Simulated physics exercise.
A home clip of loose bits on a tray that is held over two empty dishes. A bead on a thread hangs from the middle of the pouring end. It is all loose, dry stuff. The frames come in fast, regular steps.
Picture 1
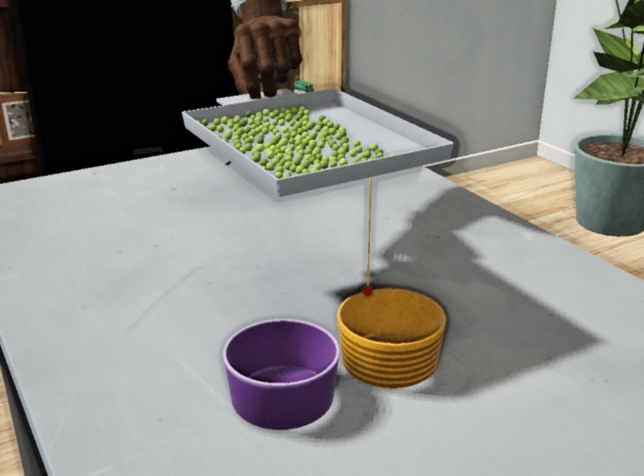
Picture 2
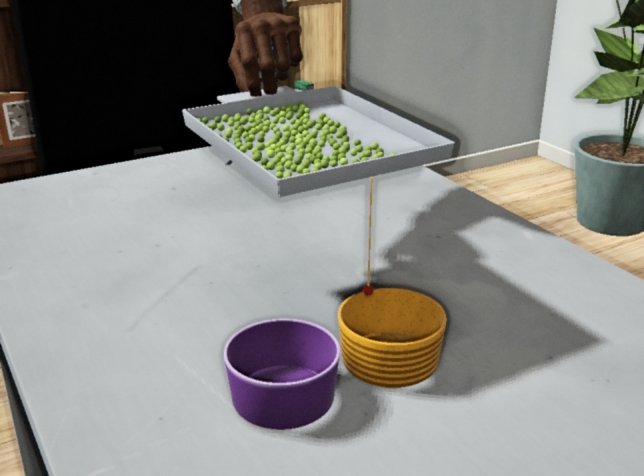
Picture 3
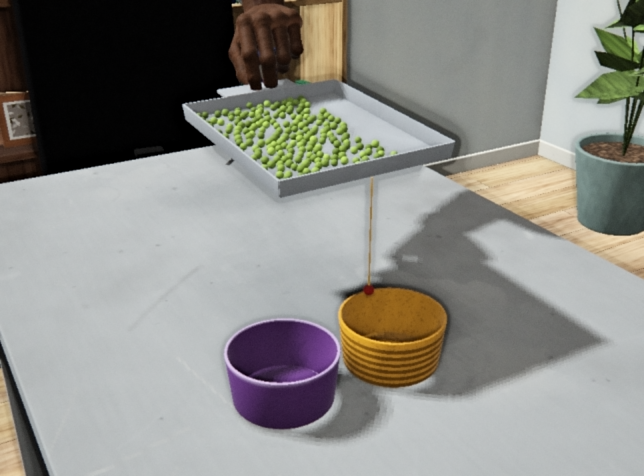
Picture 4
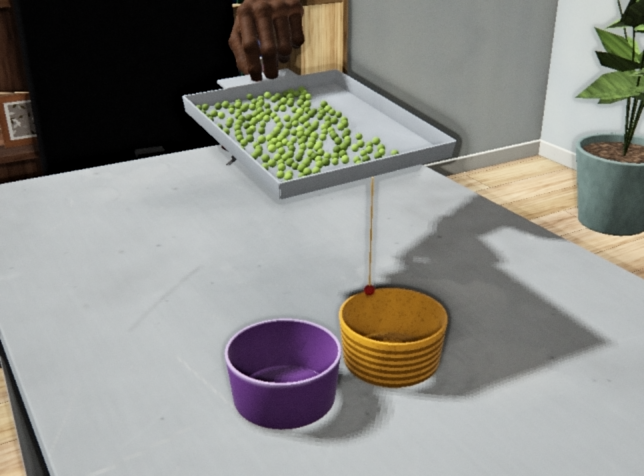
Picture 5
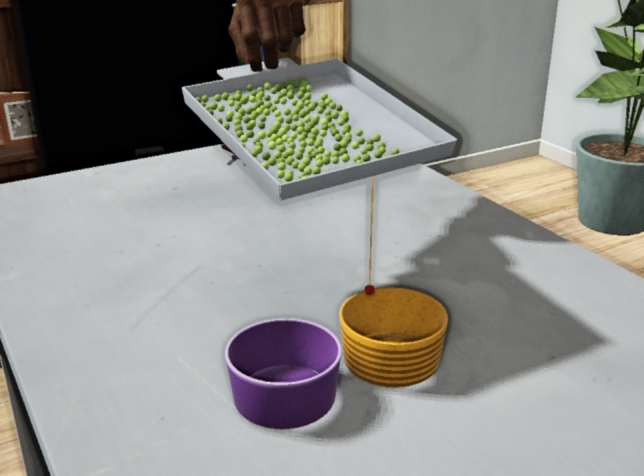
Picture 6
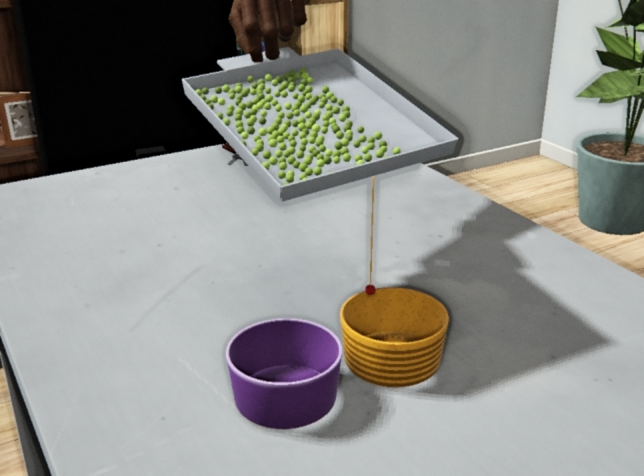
On a grey tabletop, a hand slowly tilting a tray of green peas above a purple dish and an orange dish.
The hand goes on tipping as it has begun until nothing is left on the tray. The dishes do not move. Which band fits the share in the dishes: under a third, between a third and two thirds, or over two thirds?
The two hold more than two thirds of the load.
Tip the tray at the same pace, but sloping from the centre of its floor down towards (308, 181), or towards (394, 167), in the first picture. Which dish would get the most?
First the left dish, then right.
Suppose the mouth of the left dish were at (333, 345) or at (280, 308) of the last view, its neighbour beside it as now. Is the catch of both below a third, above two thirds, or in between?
The first try: Beyond two thirds. The second: Below one third.
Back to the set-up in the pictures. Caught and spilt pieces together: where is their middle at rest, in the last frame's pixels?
At about (304, 391).
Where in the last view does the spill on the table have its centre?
Near (390, 431).
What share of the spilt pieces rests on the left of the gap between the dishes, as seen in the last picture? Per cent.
Close to 20 per cent.
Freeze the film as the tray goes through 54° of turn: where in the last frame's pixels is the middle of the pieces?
Around (313, 146).
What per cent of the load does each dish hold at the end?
For the left dish some 60 %, for the right dish some 20 %.
Shortly afterwards, tray tipped steeply; all but a few on the tray; only a few outside both; only a few in the air.
Next, tray tipped right over; all but a few on the tray; only a few in the left dish; only a few outside both; only a few in the air.
Some moments later, tray tipped past a quarter turn; near two thirds in the left dish; near a quarter in the right dish; near a quarter outside both.
In the end, tray tipped past a quarter turn; near two thirds in the left dish; near a quarter in the right dish; near a quarter outside both.
